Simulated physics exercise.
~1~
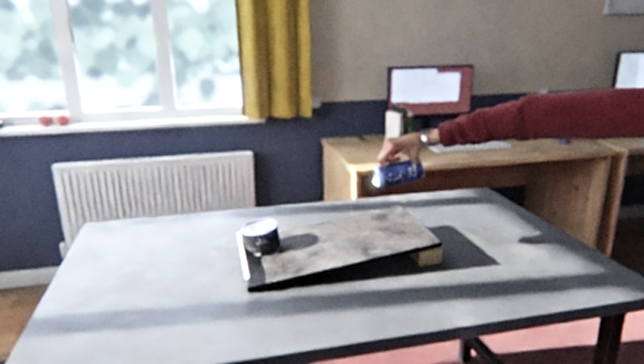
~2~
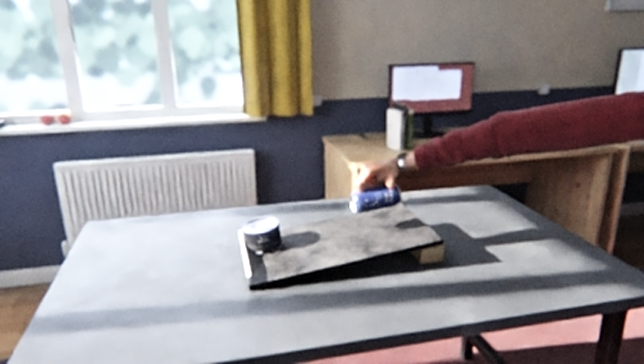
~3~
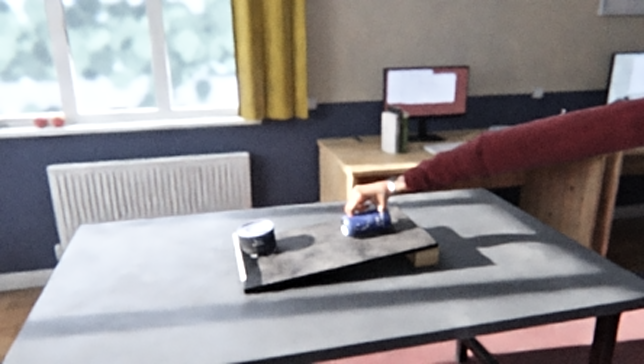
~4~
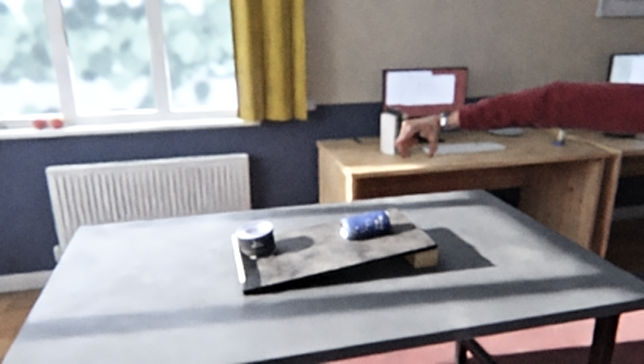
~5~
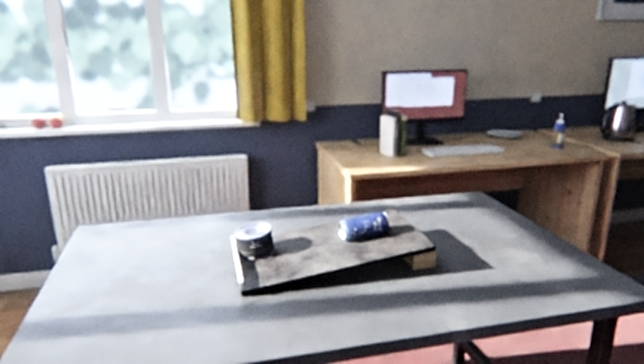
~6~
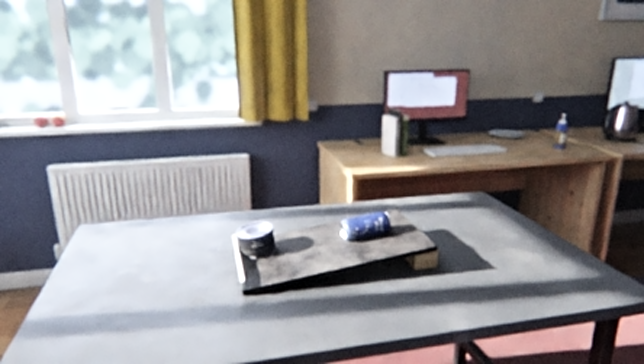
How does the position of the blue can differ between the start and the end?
At the start the blue can is held in a hand above the right part of the board. At the end it lies on its side on the tilted board, lower and a little further left, with no hand on it.
